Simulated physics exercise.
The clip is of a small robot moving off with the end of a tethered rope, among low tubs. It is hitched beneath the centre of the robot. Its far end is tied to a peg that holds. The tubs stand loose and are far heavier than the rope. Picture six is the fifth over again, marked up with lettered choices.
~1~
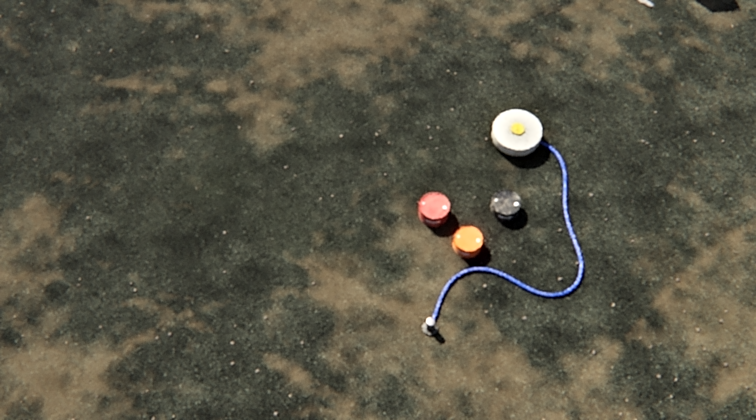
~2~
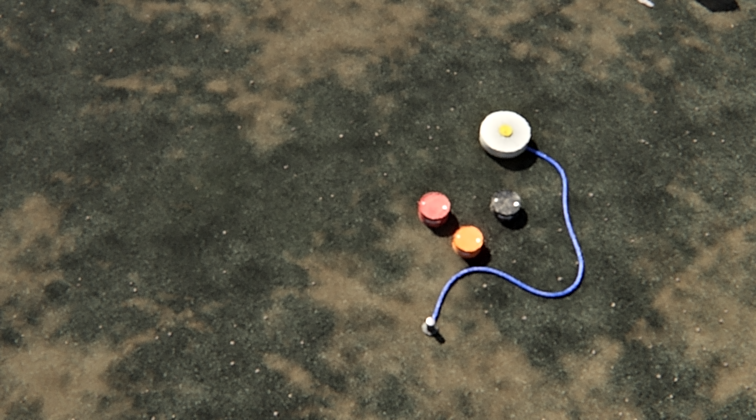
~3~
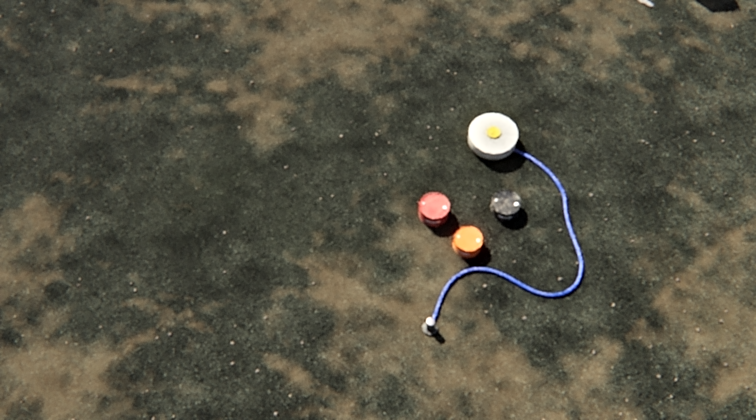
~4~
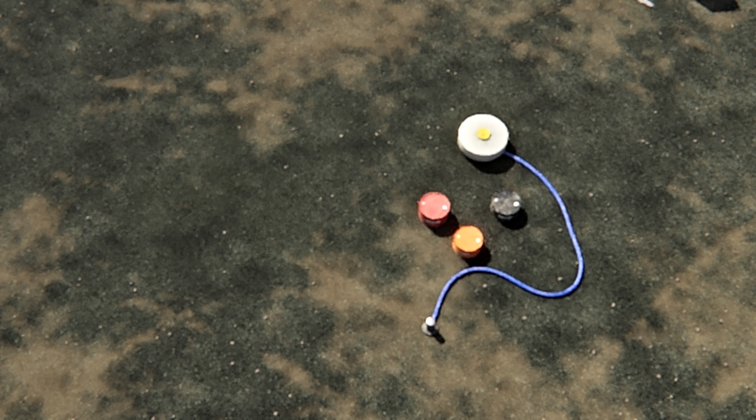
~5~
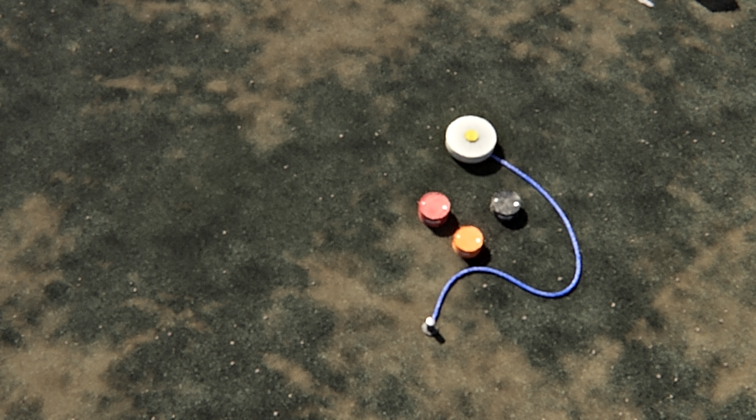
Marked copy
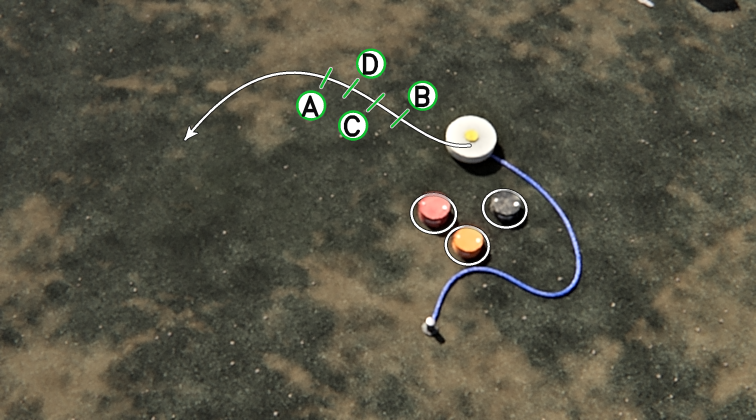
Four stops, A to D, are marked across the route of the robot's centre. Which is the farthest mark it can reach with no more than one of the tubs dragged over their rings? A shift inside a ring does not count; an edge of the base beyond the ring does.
A is the last stop within the limit.
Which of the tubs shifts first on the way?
The black tub.
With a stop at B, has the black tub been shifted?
No.
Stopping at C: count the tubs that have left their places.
The count is none.
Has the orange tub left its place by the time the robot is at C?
No.
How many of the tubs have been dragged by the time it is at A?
One.
On the marked copy, A at (326, 78); B at (400, 118); C at (376, 103); D at (351, 88); the route from (470, 145) via (324, 77) to (185, 140).
Following A. Soon after the start, robot (416, 123).
Later, robot (368, 93).
In the end, robot (326, 73); black tub (476, 207); one over the rings.
As for the rest, B is within the limit but short; C is within the limit but short; D is within the limit but short.
